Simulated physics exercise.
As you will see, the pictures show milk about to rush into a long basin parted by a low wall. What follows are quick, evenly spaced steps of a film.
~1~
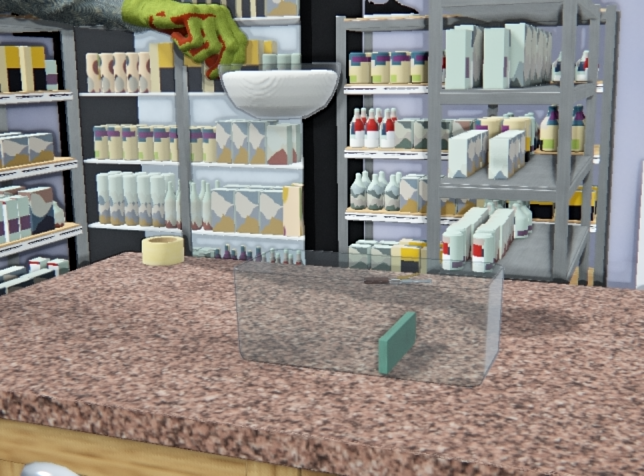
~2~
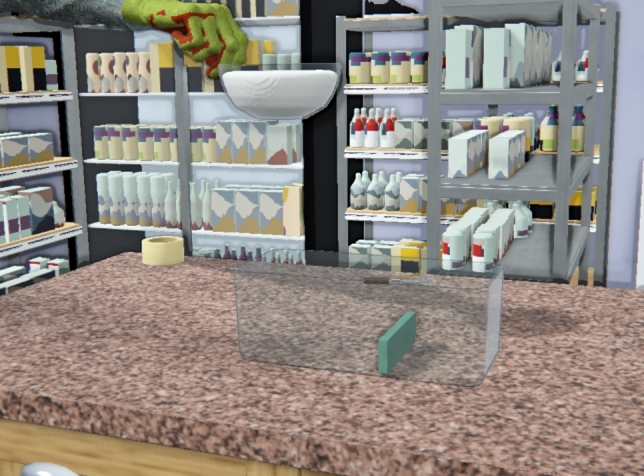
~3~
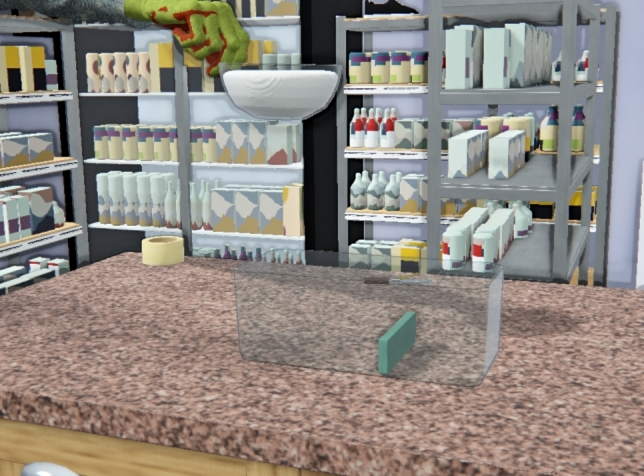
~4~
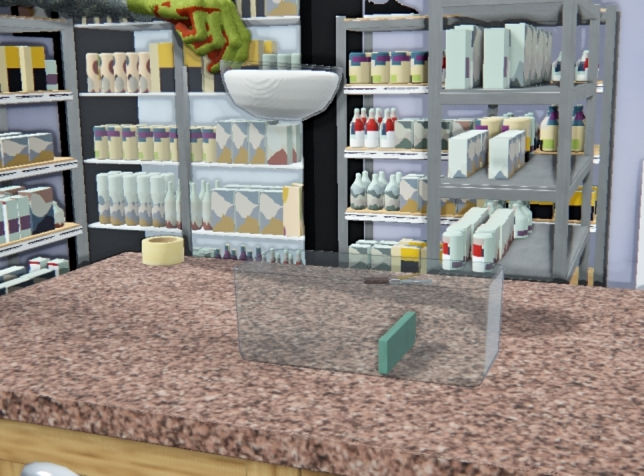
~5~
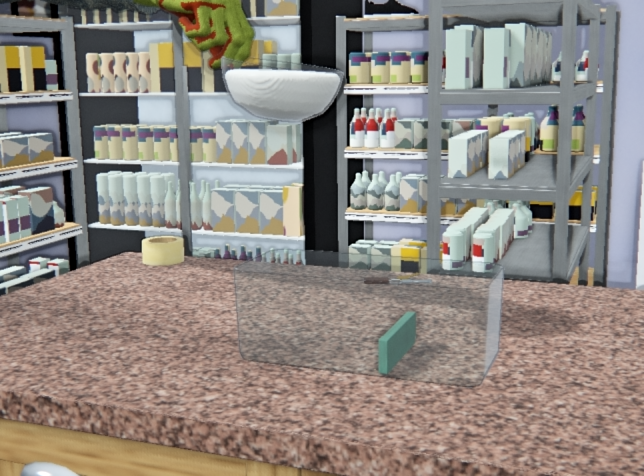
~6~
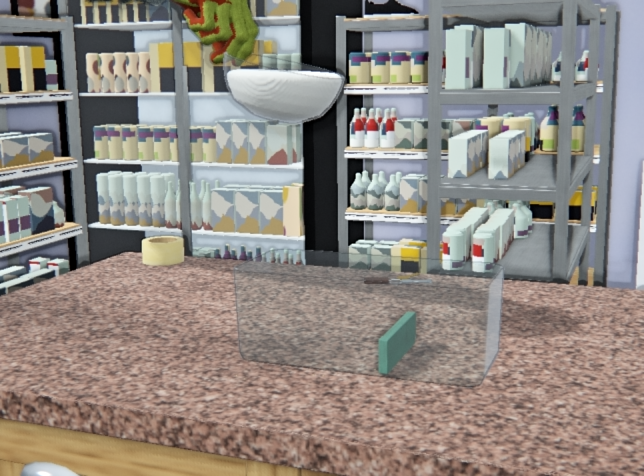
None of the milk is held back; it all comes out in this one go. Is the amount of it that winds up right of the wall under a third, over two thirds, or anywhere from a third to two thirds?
The share that settles right of the wall is one third to two thirds, as I see it.
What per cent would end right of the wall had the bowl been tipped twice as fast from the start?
Around 30 percent ends up there.
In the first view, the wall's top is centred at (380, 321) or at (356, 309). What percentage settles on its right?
Case 1: 75 %; case 2: 90 %.
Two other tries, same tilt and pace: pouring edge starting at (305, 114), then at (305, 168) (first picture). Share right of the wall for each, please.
Estimate, first then second: 5 per cent and 10 per cent.
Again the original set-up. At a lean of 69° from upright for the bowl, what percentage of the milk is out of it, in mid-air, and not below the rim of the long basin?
Near 55 in a hundred.
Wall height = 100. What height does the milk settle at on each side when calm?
On the left it is 30 per cent, on the right 60.
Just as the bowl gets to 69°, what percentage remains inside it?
Around 35 percent remains.
A moment on, the bowl is tipped part way and 35 per cent is still to pour, 5 is left of the wall and 7 right of it.
Next, the bowl is tipped on its side and 2 per cent is still to pour, 30 is left of the wall and 55 right of it.
Then the bowl is tipped on its side and 0 per cent is still to pour, 44 is left of the wall and 55 right of it.
Later the bowl is tipped on its side and 0 per cent is still to pour, 44 is left of the wall and 55 right of it.
In the end 44 per cent lies left of the wall, 55 right of it and 1 outside.
